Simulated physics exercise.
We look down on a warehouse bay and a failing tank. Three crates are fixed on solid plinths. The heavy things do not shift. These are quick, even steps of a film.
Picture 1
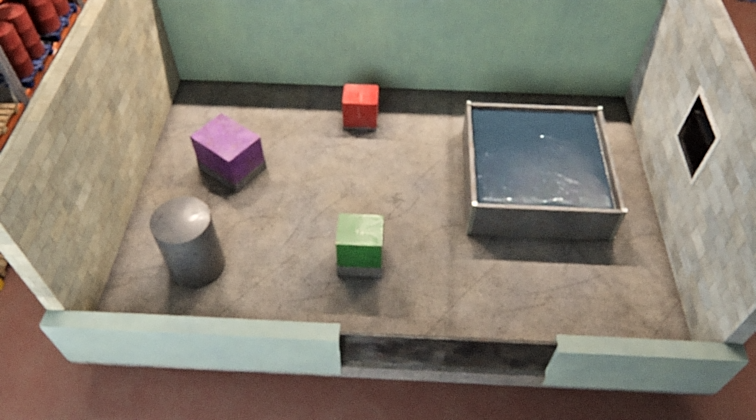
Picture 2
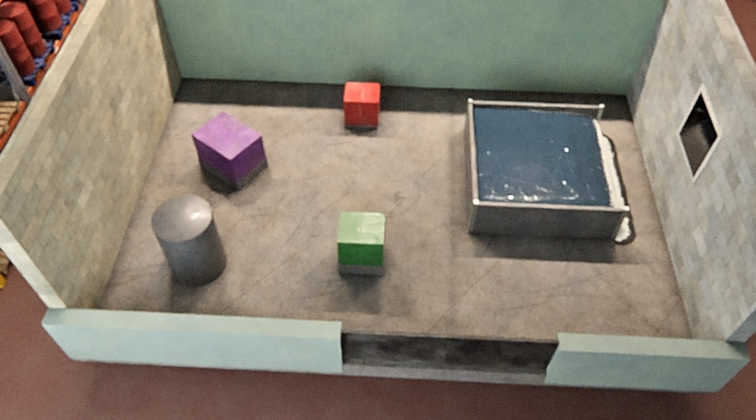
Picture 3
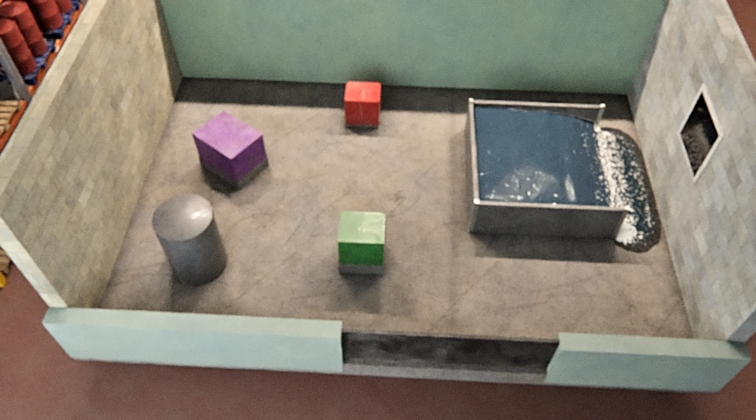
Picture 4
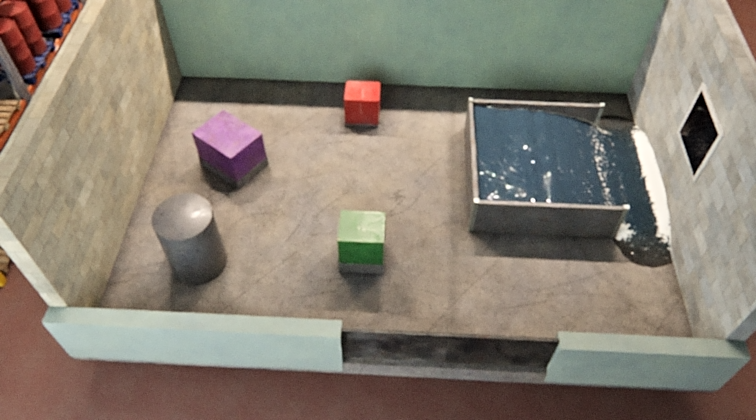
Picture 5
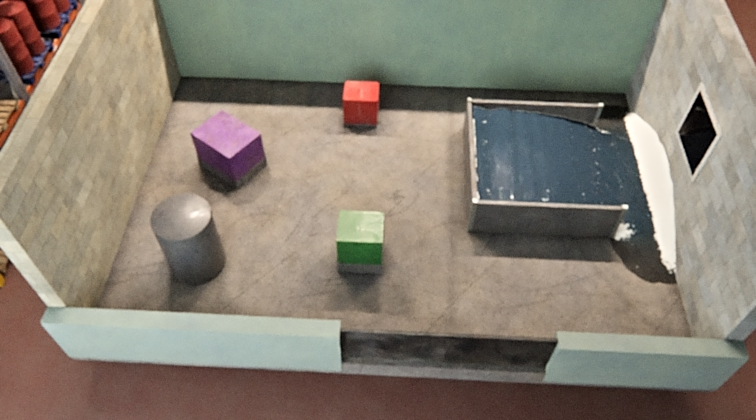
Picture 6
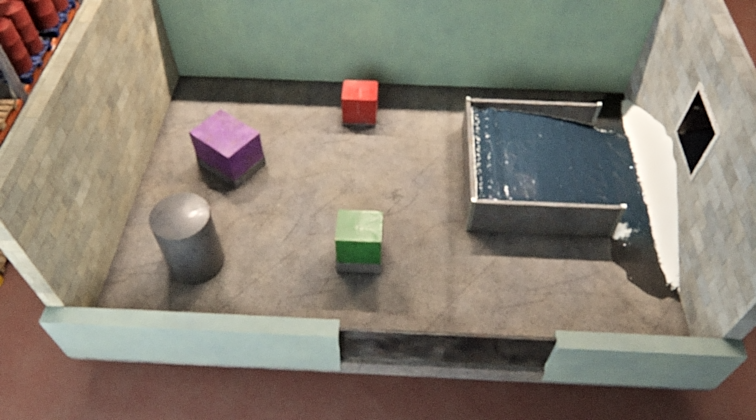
Warehouse bay with a water tank giving way on its right side, water pouring out and spreading along the right wall.
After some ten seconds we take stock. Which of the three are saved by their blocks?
The red crate gets wet; the purple crate stays dry; the green crate stays dry.
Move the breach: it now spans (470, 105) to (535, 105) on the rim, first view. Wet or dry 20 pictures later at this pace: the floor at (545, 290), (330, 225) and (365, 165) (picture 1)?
In that order: Clear, awash, awash.
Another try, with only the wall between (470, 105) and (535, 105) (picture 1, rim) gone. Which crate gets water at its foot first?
That is the red one.
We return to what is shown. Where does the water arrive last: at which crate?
That is the purple one.
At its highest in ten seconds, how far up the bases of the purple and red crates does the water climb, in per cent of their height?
In turn 60 and 420 per cent.
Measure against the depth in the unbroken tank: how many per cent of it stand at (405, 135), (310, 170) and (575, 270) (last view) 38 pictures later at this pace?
About 8, 6 and 4 per cent.
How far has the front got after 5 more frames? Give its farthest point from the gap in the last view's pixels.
Around (688, 363).
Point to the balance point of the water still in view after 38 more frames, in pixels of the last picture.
I would point to (461, 192).
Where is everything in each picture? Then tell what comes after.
Still water in the water tank at (540, 157), in the first frame.
The front is at (618, 242), out from the gap at (603, 174), in the second frame.
The front is at (644, 246), out from the gap at (603, 176), in the third frame.
Water pours out at (602, 176) and has run to (670, 256), in the fourth frame.
The front is at (674, 276), out from the gap at (600, 176), in the fifth frame.
The front is at (679, 297), out from the gap at (599, 176), in the sixth frame.
A moment on, water covers 15 % of the floor; the red crate not reached, the purple crate not reached, the green crate not reached.
Next, water covers 20 % of the floor; the red crate not reached, the purple crate not reached, the green crate not reached.
Then, water covers 50 % of the floor; the red crate water round its plinth, the purple crate not reached, the green crate water round its plinth.
Later, water covers 90 % of the floor; the red crate water round its plinth, the purple crate water round its plinth, the green crate water round its plinth.
In the end, water covers 100 % of the floor; the red crate was topped, the purple crate stayed above the water, the green crate stayed above the water.
